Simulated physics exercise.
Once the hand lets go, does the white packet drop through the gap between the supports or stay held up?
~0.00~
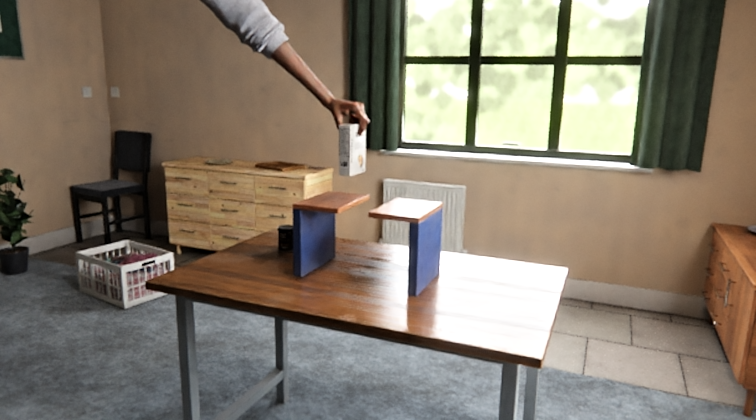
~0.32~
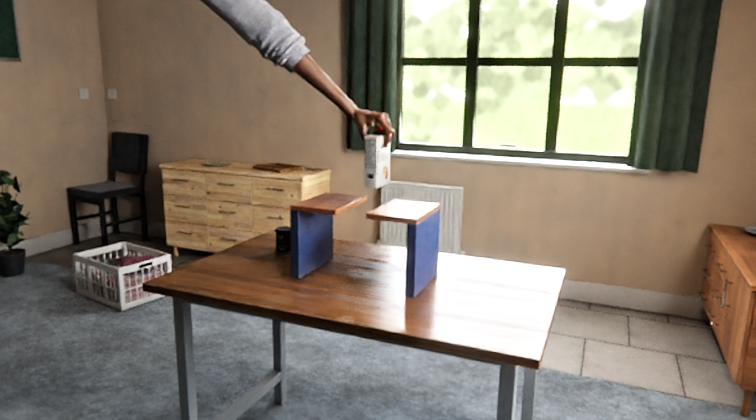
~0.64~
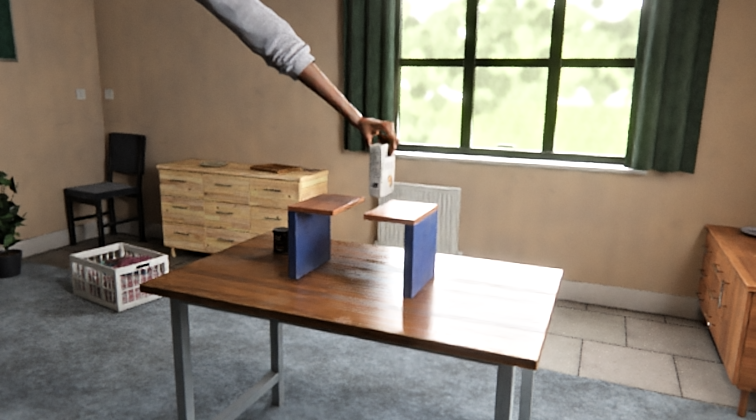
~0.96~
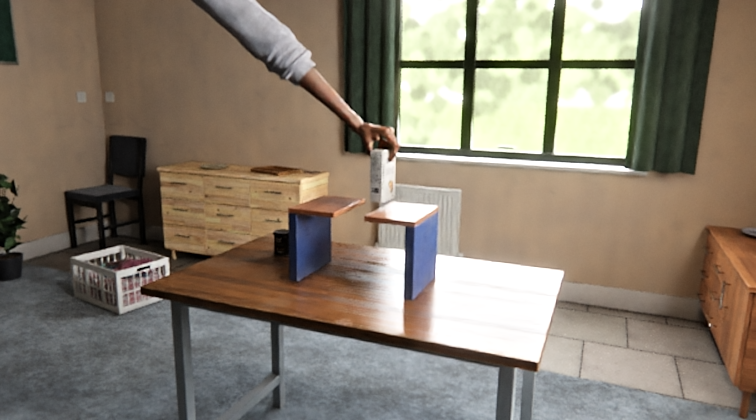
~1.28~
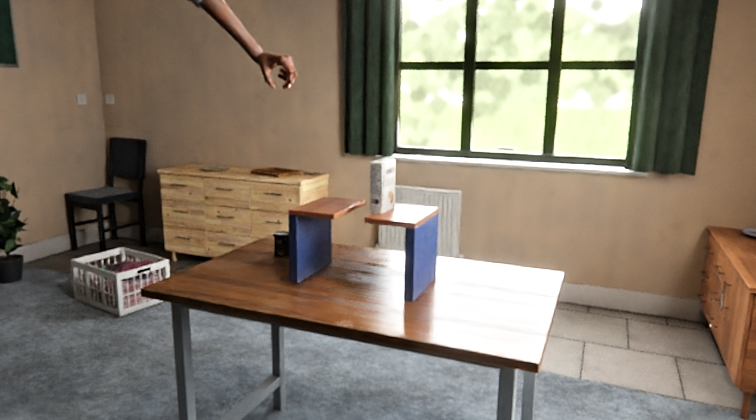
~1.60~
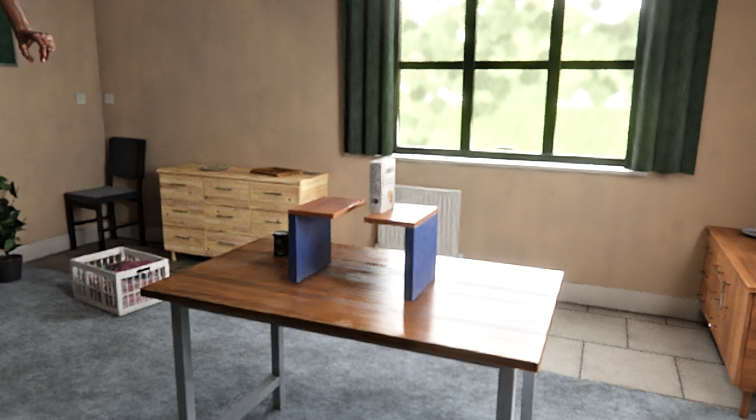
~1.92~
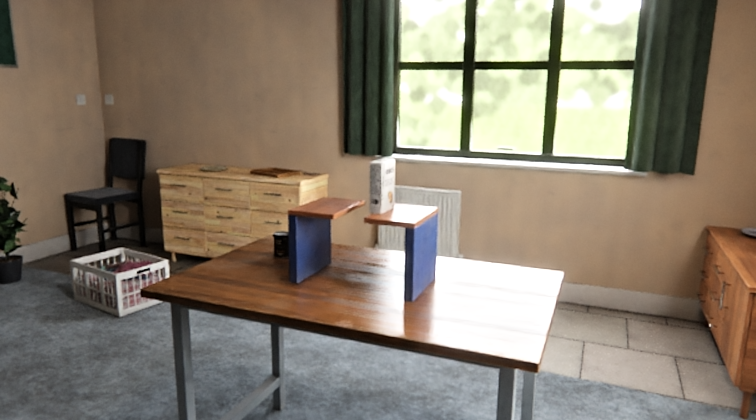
The white packet stays held up. It remains upright at the level of the raised boards after the hand draws away.
